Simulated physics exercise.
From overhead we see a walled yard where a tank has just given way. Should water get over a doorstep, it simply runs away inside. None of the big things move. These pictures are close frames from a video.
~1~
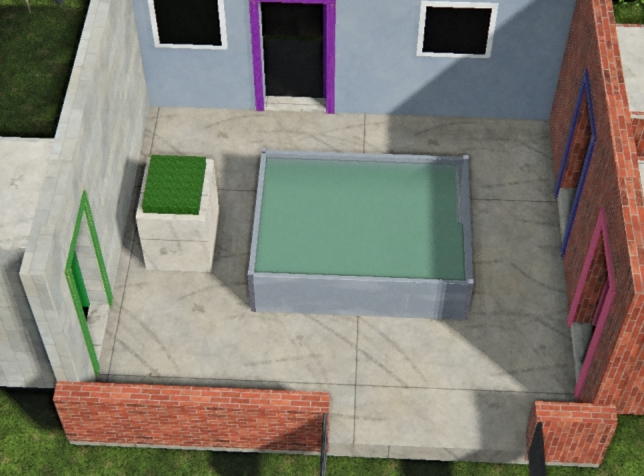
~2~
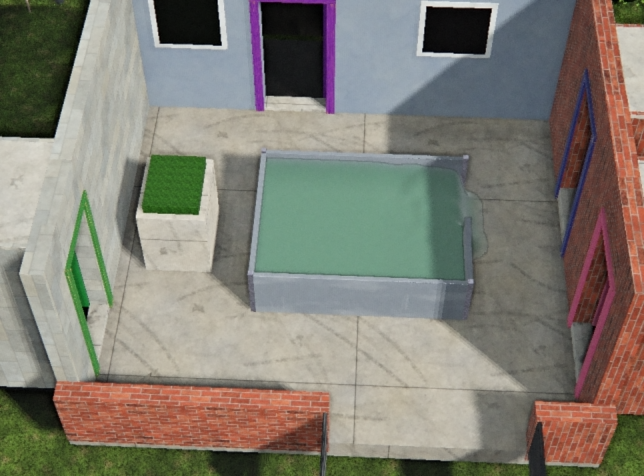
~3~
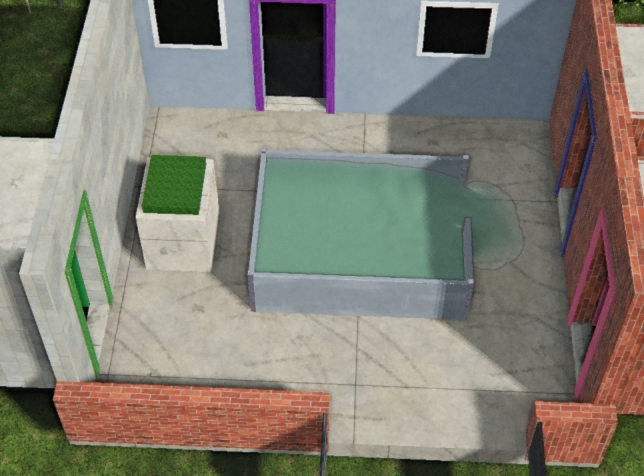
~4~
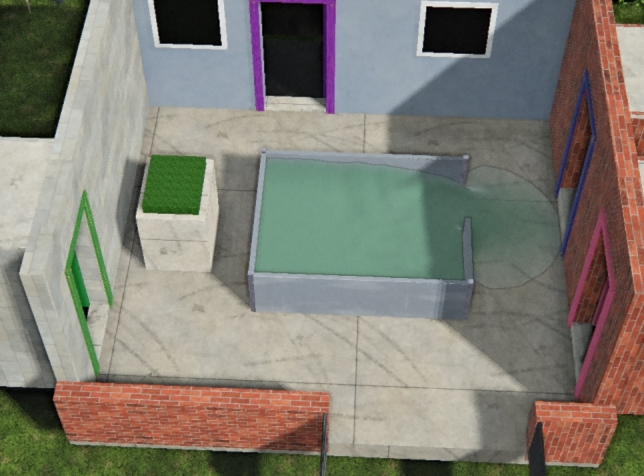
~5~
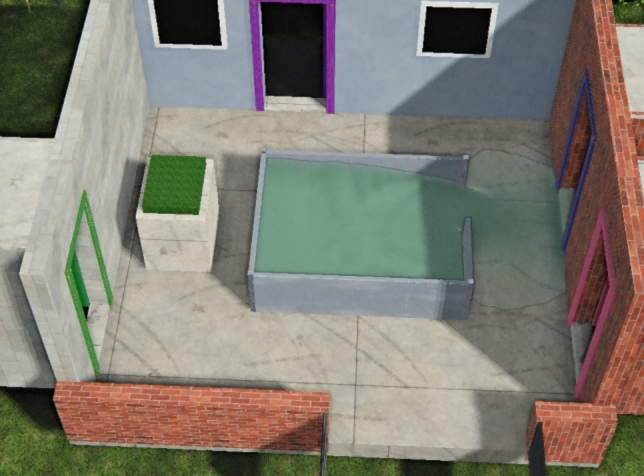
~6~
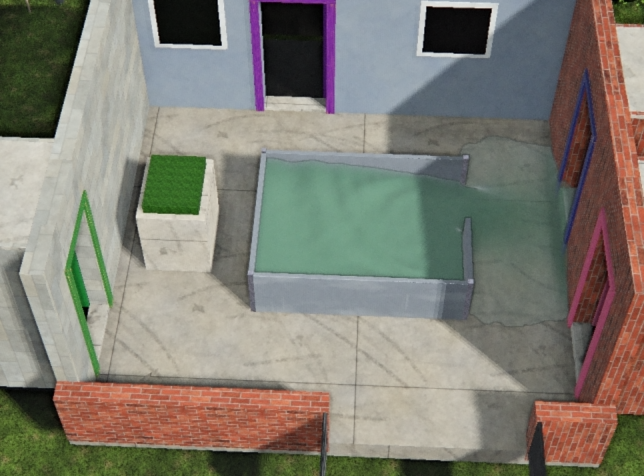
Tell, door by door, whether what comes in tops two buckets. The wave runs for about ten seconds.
In turn, the pink door keeps to two buckets or fewer; the purple door tops two buckets; the green door keeps to two buckets or fewer; the blue door tops two buckets.
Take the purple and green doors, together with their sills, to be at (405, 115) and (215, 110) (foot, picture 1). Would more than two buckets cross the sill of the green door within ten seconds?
Green takes more.
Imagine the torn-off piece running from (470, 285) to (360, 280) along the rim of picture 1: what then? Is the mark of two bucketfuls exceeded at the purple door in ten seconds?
Purple door: Falls short.
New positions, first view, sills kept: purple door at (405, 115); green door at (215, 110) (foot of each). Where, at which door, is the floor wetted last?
Go with the door marked green.
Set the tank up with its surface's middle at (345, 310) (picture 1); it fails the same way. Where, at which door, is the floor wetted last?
Last of all, the green one.
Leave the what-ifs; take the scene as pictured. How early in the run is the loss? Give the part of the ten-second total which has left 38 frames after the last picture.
It comes to around 70 per cent.
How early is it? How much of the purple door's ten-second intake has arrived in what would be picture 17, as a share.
Close to 0 %.
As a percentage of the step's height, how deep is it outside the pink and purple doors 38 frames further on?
About 40 and 90 %.
A moment on, water covers 20 % of the floor; the pink door wet at the sill, nothing in, the purple door not reached, the green door not reached, the blue door over two buckets in.
Next, water covers 35 % of the floor; the pink door wet at the sill, nothing in, the purple door not reached, the green door not reached, the blue door far over two buckets in.
Then, water covers 65 % of the floor; the pink door wet at the sill, nothing in, the purple door wet at the sill, nothing in, the green door not reached, the blue door far over two buckets in.
Later, water covers 85 % of the floor; the pink door wet at the sill, nothing in, the purple door wet at the sill, nothing in, the green door wet at the sill, nothing in, the blue door far over two buckets in.
In the end, water covers 95 % of the floor; the pink door wet at the sill, nothing in, the purple door over two buckets in, the green door wet at the sill, nothing in, the blue door far over two buckets in.
